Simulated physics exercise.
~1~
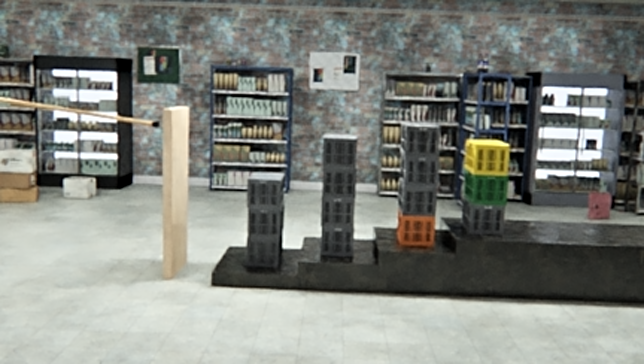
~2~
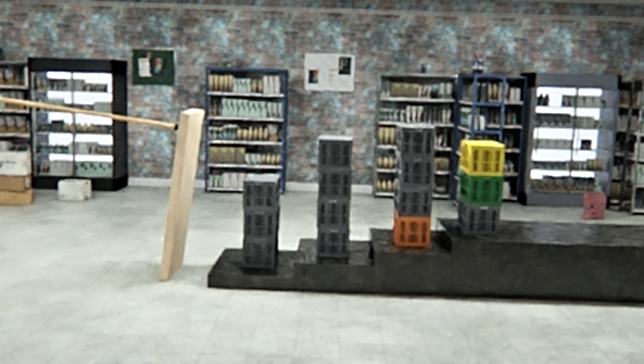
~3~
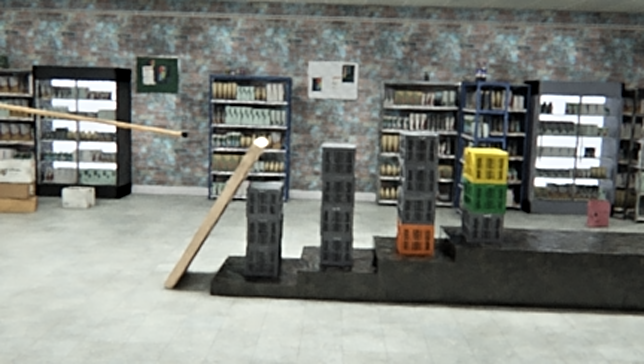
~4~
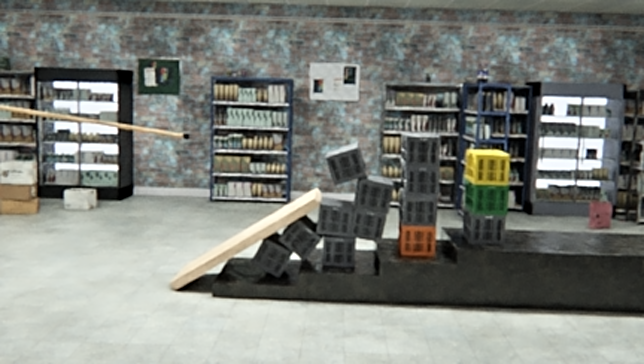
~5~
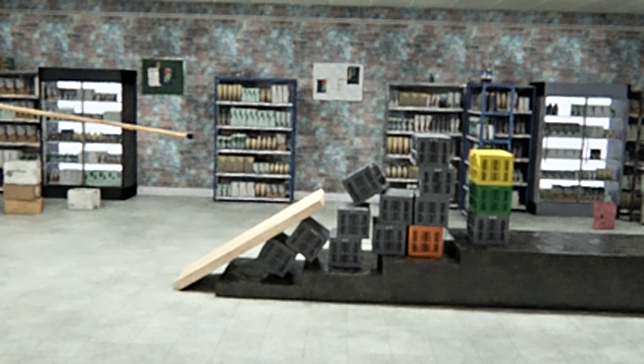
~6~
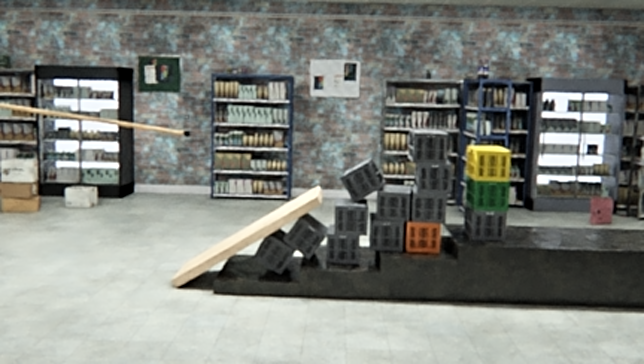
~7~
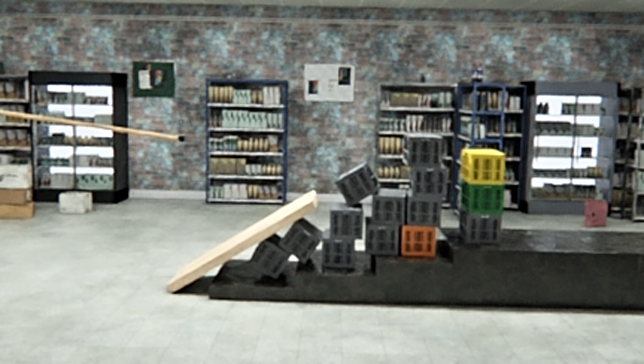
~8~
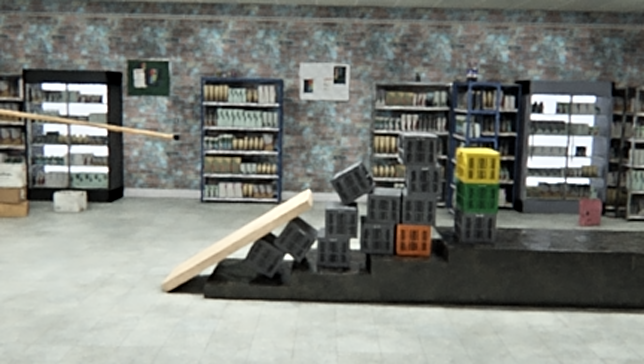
In a shop-like room, a pole tips a board into stacked crates, toppling only the nearer ones.
